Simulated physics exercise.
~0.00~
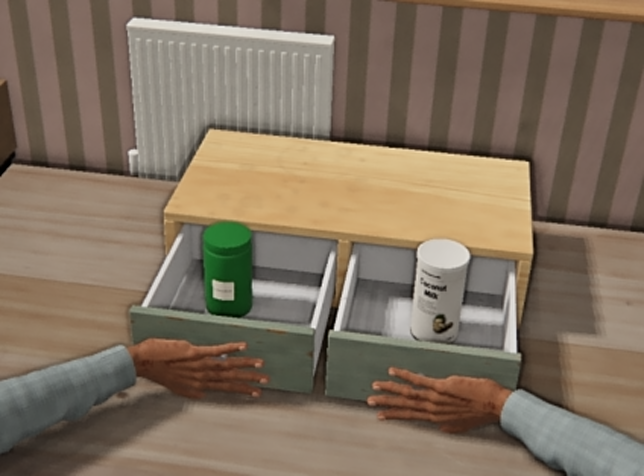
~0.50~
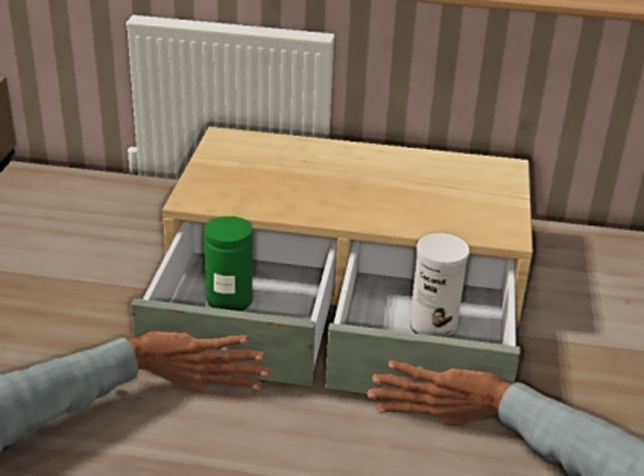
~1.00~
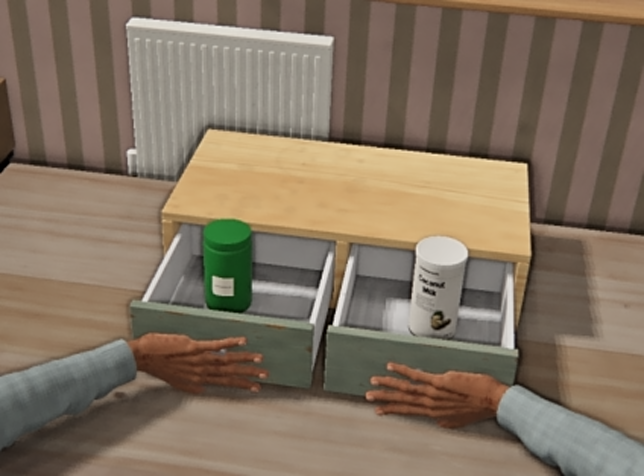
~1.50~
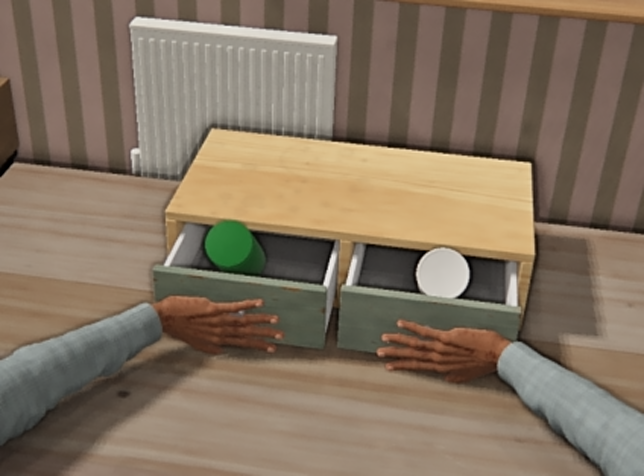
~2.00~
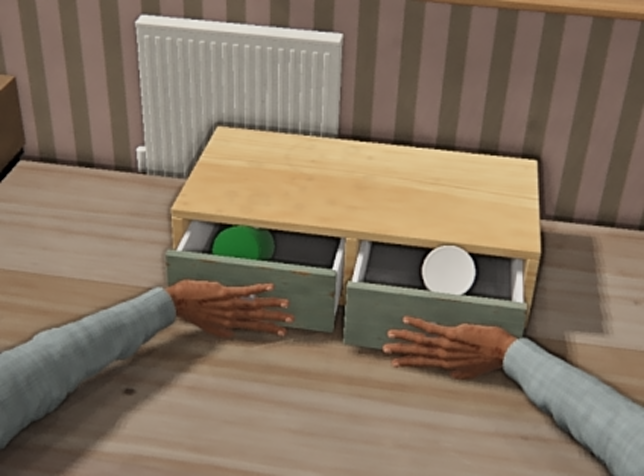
Two hands push both drawers inward, tipping the green jar and white tin, leaving both ajar.
